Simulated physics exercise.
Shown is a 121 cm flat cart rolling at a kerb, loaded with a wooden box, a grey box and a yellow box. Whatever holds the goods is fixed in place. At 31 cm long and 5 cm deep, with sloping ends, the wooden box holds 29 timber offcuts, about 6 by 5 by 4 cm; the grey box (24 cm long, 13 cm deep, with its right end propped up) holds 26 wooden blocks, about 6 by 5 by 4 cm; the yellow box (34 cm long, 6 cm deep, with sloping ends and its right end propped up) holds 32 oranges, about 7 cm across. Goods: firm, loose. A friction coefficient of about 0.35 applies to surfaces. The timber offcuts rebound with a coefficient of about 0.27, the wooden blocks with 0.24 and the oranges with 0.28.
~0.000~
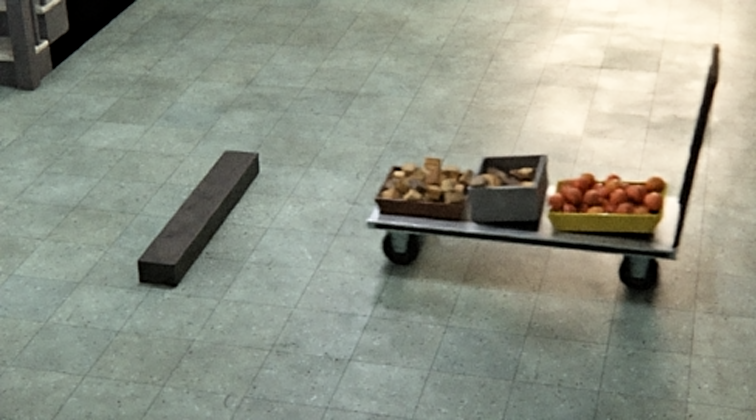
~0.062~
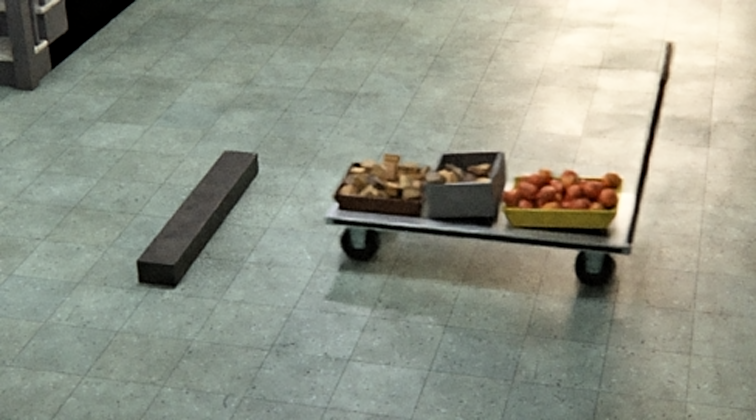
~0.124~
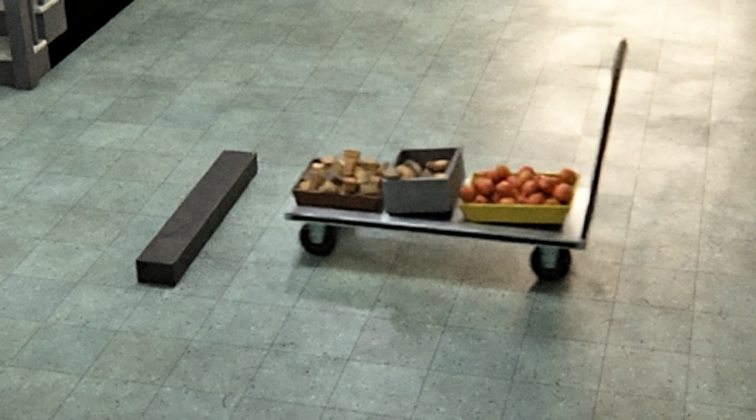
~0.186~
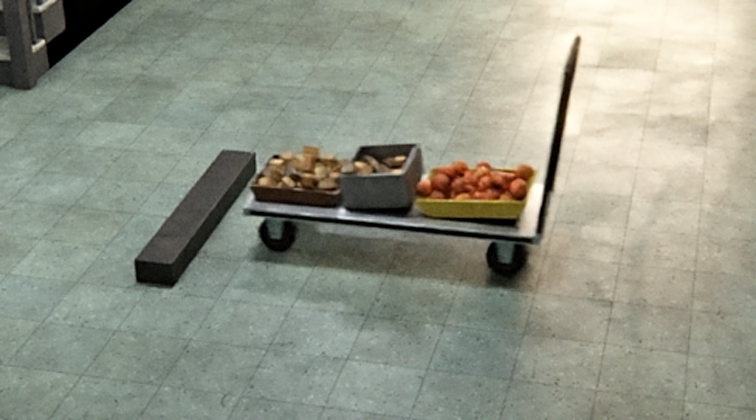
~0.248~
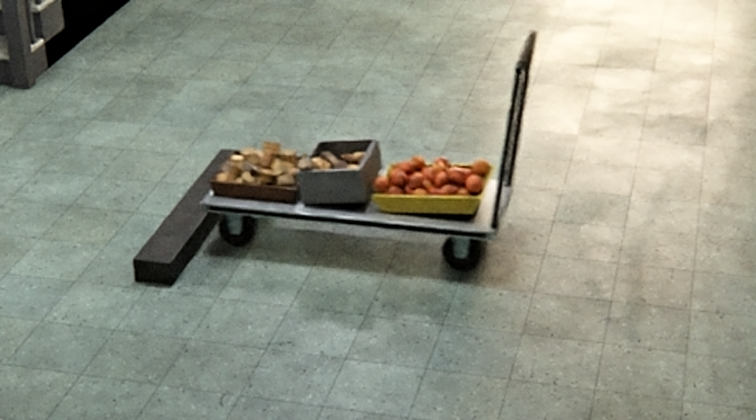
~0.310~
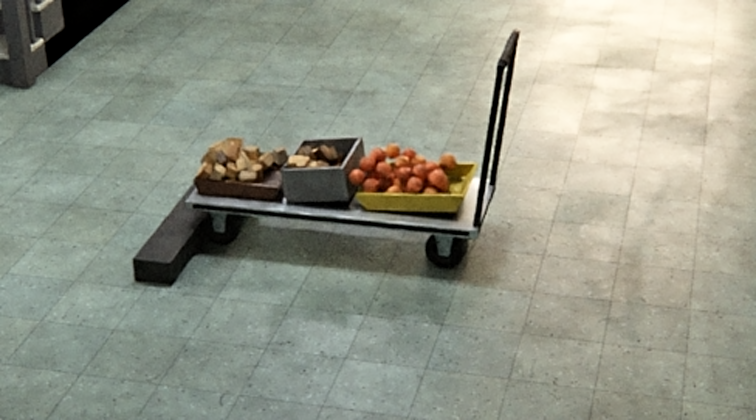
On a grey-green tiled floor, a flat cart carrying a wooden box of offcuts, a grey box of wooden blocks and a yellow box of oranges rolls left toward a dark kerb. It meets the kerb and halts, and the loads shift left inside their boxes, with nothing out.
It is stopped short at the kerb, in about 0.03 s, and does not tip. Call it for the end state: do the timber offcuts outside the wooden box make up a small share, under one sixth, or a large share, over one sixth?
A large share, over one sixth.
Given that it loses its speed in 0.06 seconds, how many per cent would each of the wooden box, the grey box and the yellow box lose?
With that change, wooden box 40 per cent, grey box 0 per cent, yellow box 40 per cent.
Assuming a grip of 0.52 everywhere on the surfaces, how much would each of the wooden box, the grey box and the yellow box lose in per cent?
Wooden box 40%, grey box 0%, yellow box 30%.
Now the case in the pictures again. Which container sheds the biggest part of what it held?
Answer: The wooden box.
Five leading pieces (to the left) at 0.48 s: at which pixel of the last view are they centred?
Centre: About (171, 144) px.
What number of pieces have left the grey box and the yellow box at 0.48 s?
Estimate at that time - grey box 1, yellow box 6, give or take.
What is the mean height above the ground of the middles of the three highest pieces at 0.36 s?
44 cm.
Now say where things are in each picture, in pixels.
In the first frame (we follow the rim corner now nearest the camera; the camera pans a little), wooden box at (462, 206); grey box at (532, 187); 75 cm still to roll; nothing out yet.
The second frame shows wooden box at (419, 202); grey box at (488, 183); 58 cm still to roll.
The third frame shows wooden box at (377, 197); grey box at (444, 178); 41 cm still to roll.
The fourth frame shows wooden box at (334, 193); grey box at (400, 174); 24 cm still to roll.
The fifth frame shows wooden box at (292, 188); grey box at (357, 169); 7 cm still to roll.
The sixth frame shows wooden box at (276, 187); grey box at (340, 167); stopped; nothing out yet.
After 0.36 s, 4 of 29 out of the wooden box, 1 of 26 out of the grey box and 2 of 32 out of the yellow box.
After 0.48 s, 13 of 29 out of the wooden box, 1 of 26 out of the grey box and 6 of 32 out of the yellow box.
After 0.71 s, 14 of 29 out of the wooden box, 1 of 26 out of the grey box and 10 of 32 out of the yellow box.
Outcome (at 1.21 s), 14 of 29 out of the wooden box, 1 of 26 out of the grey box and 11 of 32 out of the yellow box. Asked share, 14 of 29, 48 per cent.
